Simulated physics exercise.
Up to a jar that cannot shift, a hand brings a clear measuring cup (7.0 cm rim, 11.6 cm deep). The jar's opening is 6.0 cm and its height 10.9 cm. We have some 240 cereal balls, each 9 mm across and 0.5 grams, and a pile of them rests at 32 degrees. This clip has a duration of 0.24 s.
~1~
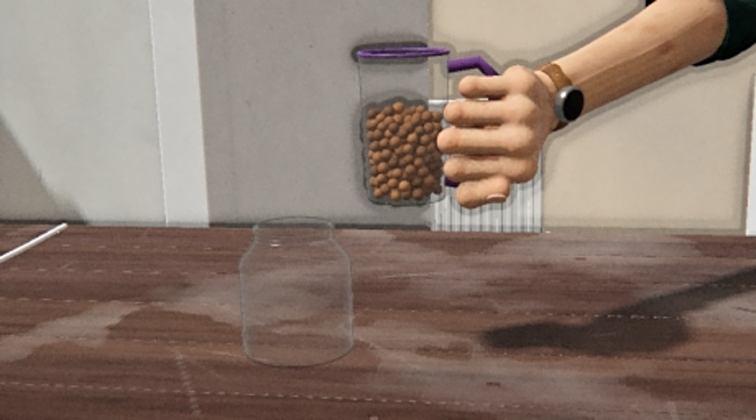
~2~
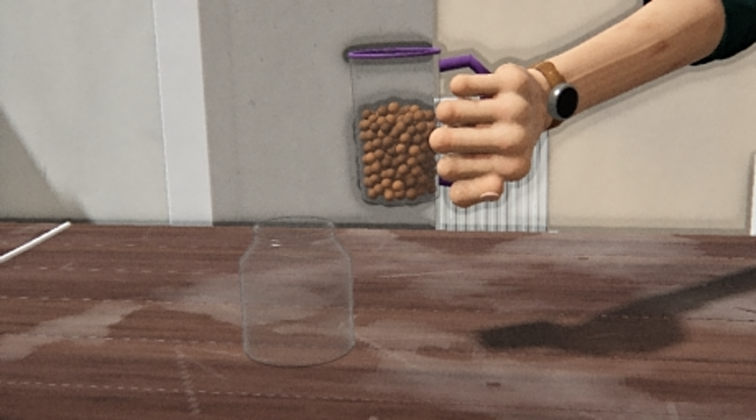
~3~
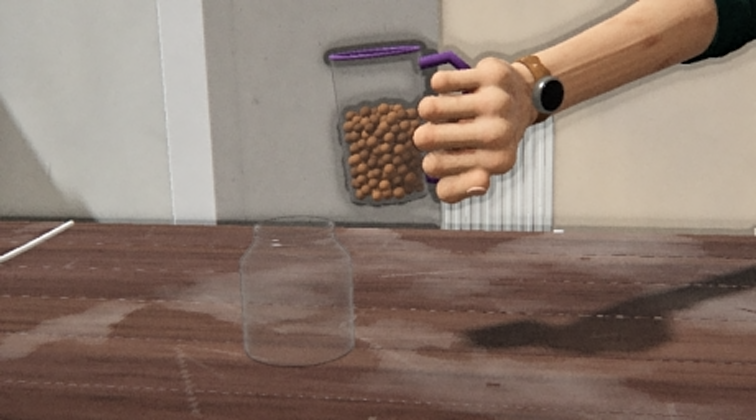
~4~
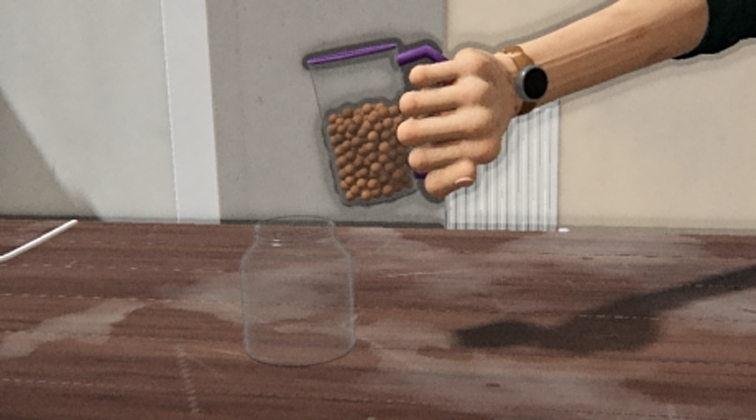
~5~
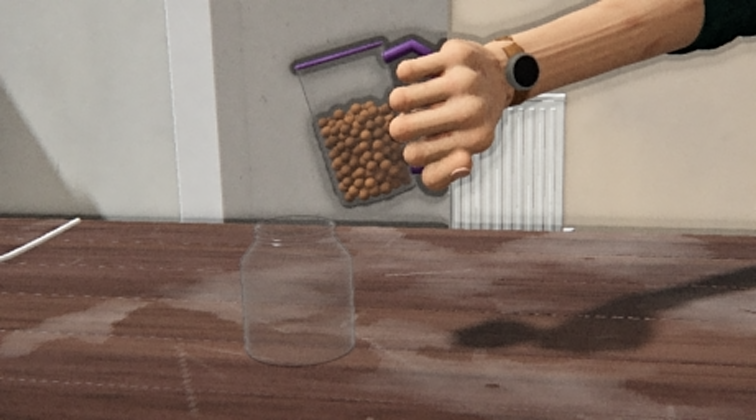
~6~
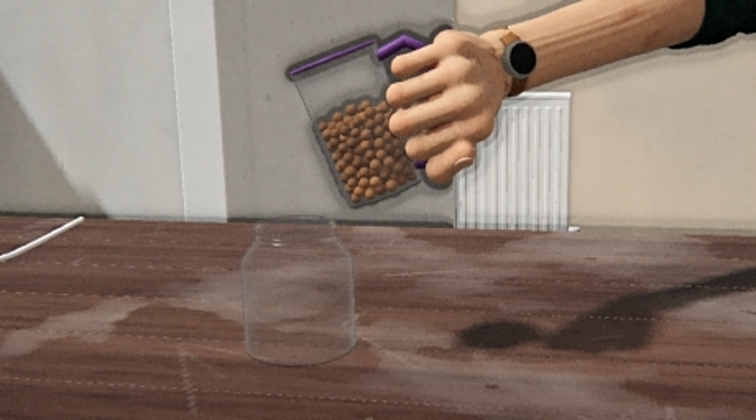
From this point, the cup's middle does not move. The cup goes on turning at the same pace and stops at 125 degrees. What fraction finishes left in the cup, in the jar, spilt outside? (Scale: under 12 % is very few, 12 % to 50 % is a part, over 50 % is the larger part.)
Left in the cup very few, jar the larger part, spilt outside very few.
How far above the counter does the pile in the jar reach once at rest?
I'd put it near 5.5 centimetres.
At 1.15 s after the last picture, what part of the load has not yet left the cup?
Roughly 20 in a hundred.
Then, 0.45 s after the last picture, tilt 71 degrees; the cup holds 100 %, the jar 0 %.
Then, 0.75 s after the last picture, tilt 104 degrees; the cup holds 100 %, the jar 0 %.
Then, 1.15 s after the last picture, tilt 125 degrees; the cup holds 20 %, the jar 70 %.
In the end, still above 0 %, jar 100 %, spilt 0 %.
